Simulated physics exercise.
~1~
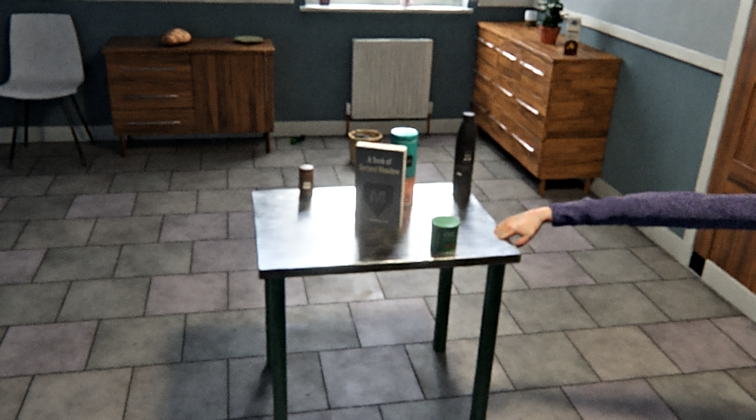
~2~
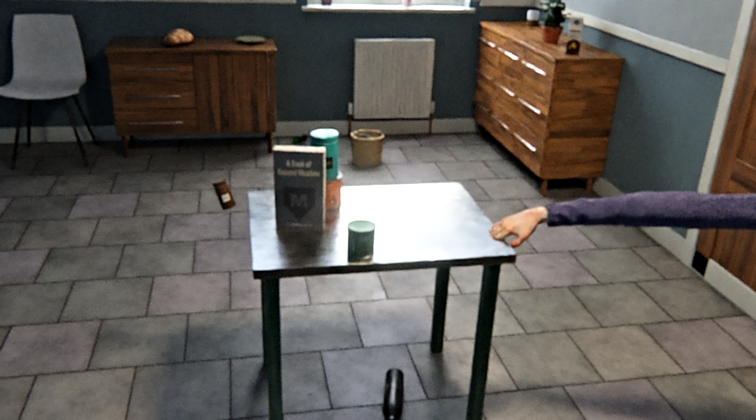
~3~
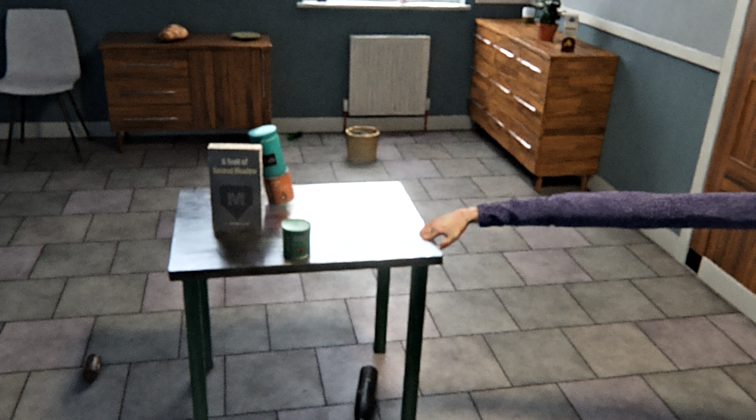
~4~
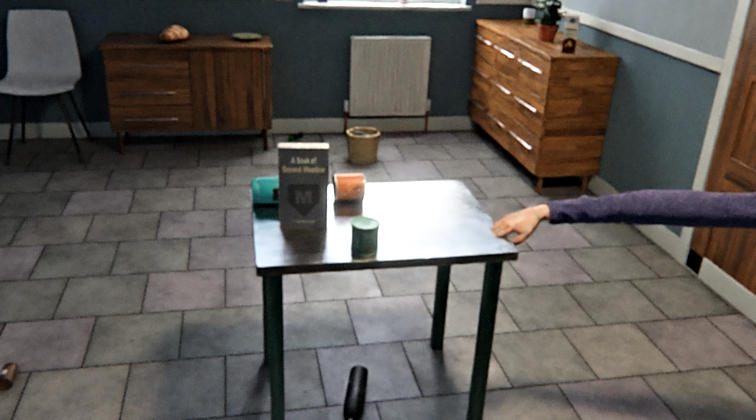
A hand in a purple sleeve grips the right edge of a light metal-topped table in a tiled room, seen from the front and slightly above. On it stand a brown shaker at the left, a grey book, a turquoise jar stacked on an orange tin, a black bottle and a green tin. As the table is jerked about, the bottle and shaker drop to the floor. The table shifts left, and the jar and orange tin lean together. It returns right with both toppled on top, while the book and green tin stay upright, left of where they began.
